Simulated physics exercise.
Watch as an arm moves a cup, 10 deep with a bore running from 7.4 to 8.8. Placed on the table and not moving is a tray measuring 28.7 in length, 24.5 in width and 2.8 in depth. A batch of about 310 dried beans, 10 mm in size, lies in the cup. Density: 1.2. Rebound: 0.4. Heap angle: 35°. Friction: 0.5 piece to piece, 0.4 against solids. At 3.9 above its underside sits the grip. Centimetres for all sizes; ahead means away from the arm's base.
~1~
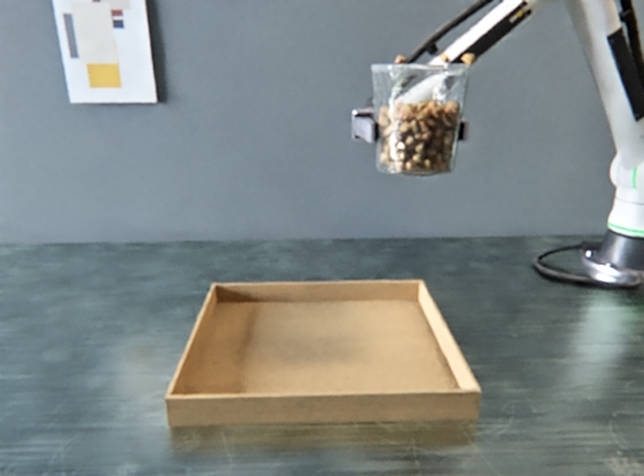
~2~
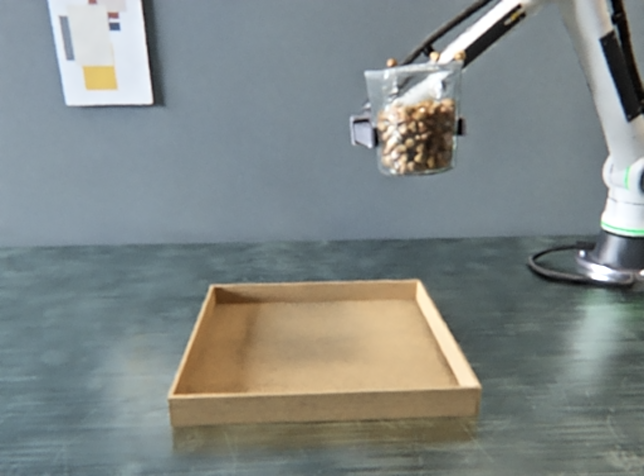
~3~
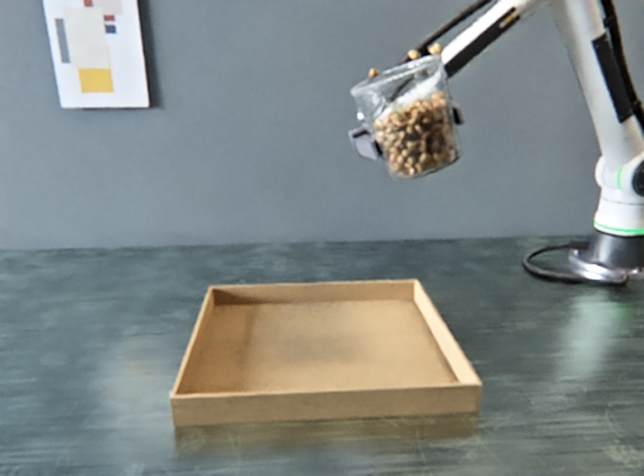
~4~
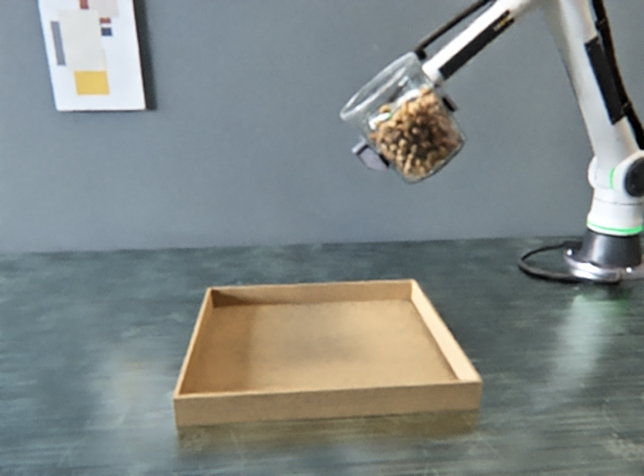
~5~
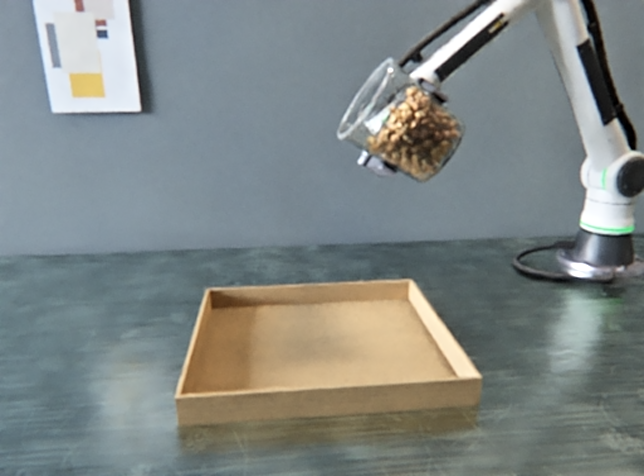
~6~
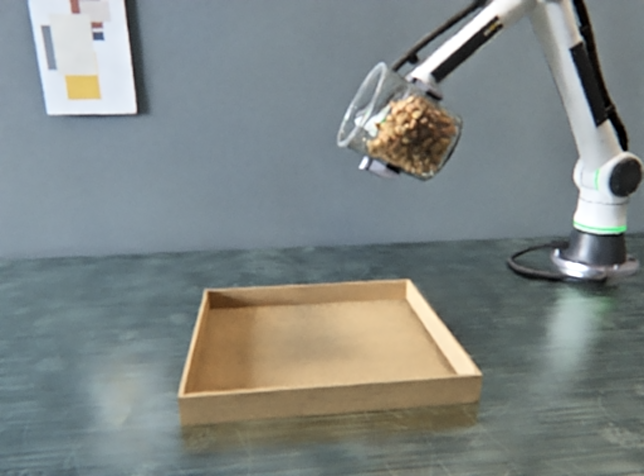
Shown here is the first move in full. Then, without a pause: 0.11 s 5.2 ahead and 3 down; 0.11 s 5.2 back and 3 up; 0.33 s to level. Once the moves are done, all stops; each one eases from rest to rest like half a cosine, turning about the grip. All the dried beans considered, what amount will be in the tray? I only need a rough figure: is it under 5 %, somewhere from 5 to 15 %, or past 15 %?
Roughly, it is somewhere from 5 to 15 %.
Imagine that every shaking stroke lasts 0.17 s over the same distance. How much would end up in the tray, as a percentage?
Then roughly 5 percent.
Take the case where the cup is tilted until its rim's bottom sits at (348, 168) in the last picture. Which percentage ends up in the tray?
45 percent or so.
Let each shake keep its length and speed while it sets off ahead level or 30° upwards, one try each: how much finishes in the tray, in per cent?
Near 25 and 60 percent respectively.
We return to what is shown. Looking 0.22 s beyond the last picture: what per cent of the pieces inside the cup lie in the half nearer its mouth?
Close to 40 in a hundred.
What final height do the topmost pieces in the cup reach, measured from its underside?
8.5 cm.
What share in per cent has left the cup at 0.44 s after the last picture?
By then about 10 % is out.
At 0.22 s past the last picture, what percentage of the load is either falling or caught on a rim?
Estimated fraction: Near 7 %.
Then, 0.22 s later, tilted 62° forward, highest piece 29 above the table; 286 in the cup, 20 in flight or on a rim.
Then, 0.44 s later, tilted 16° forward, highest piece 30 above the table; 271 in the cup, 26 in the tray, 2 on the table or floor, 7 in flight or on a rim.
Then, 0.75 s later, level, highest piece 30 above the table; 271 in the cup, 27 in the tray, 8 on the table or floor.
Then, 1.80 s later, level, highest piece 30 above the table; 271 in the cup, 27 in the tray, 8 on the table or floor.
At rest, 271 in the cup, 27 in the tray, 8 on the table or floor. That is 9 % in the tray.
